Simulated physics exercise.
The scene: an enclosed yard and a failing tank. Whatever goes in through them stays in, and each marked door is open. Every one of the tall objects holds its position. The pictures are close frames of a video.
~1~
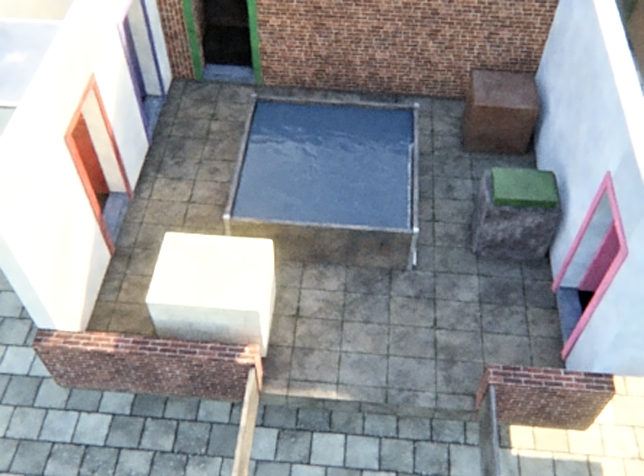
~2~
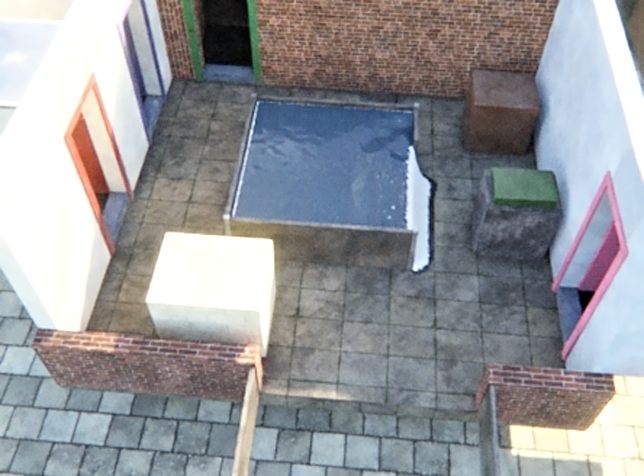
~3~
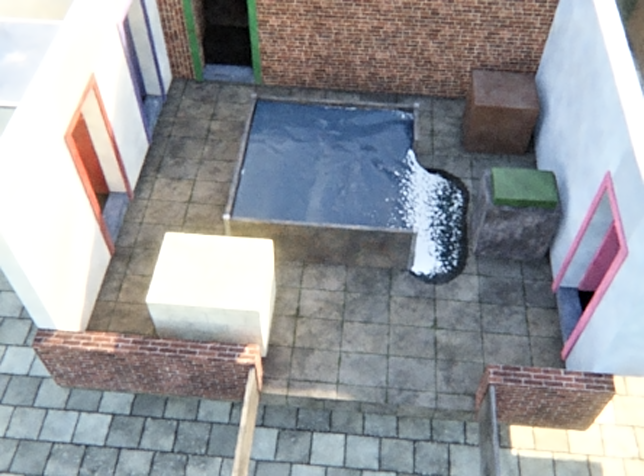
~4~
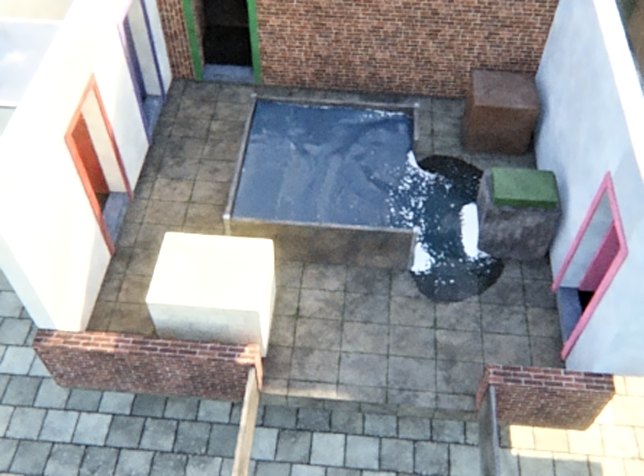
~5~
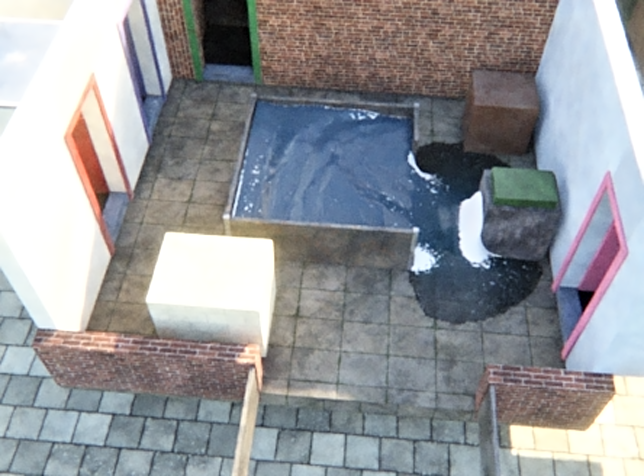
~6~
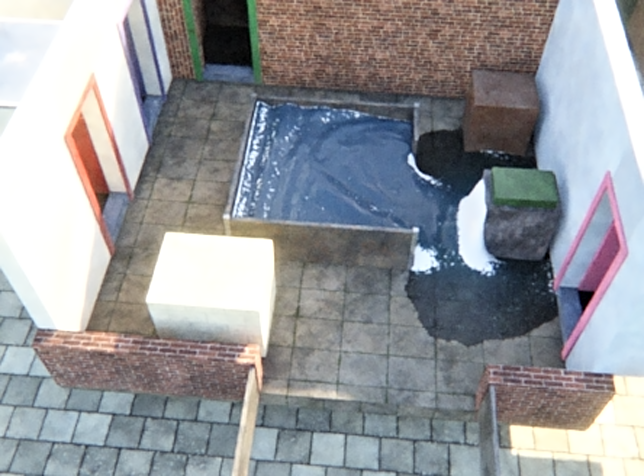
We see a walled yard with an open tank of still water, which begins pouring from the tank's right side, spreads over the paving, and runs around the green-topped block toward the brown block and the pink-framed doorway.
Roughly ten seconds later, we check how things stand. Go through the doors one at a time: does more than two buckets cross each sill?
Result: Pink door: Too much gets in there; green door: Not too much gets in there; red door: Not too much gets in there; blue door: Not too much gets in there.
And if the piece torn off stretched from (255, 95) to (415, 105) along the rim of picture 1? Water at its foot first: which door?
The green-painted one.
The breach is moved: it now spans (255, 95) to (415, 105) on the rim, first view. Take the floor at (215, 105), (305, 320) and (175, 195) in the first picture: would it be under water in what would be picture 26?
Submerged, untouched, submerged.
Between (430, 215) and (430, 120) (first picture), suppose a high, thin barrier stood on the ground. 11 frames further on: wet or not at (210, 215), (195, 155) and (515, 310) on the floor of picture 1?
Results in order: Bone-dry / bone-dry / swamped.
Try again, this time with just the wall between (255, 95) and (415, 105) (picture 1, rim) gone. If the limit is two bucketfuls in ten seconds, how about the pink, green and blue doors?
Pink door falls short, green door exceeds the limit, blue door exceeds the limit.
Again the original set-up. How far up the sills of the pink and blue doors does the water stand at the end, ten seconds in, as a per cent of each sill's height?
I reckon it's around 70 and then 60 per cent.
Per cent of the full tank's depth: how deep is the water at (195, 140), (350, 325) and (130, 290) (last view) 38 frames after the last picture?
The depths come to near 6, 2 and 0 per cent respectively.
A moment on, water covers 25 % of the floor; the pink door under two buckets in, the green door not reached, the red door not reached, the blue door not reached.
Next, water covers 35 % of the floor; the pink door over two buckets in, the green door not reached, the red door not reached, the blue door not reached.
Then, water covers 55 % of the floor; the pink door far over two buckets in, the green door not reached, the red door not reached, the blue door not reached.
Later, water covers 80 % of the floor; the pink door far over two buckets in, the green door wet at the sill, nothing in, the red door wet at the sill, nothing in, the blue door wet at the sill, nothing in.
In the end, water covers 95 % of the floor; the pink door far over two buckets in, the green door wet at the sill, nothing in, the red door wet at the sill, nothing in, the blue door wet at the sill, nothing in.
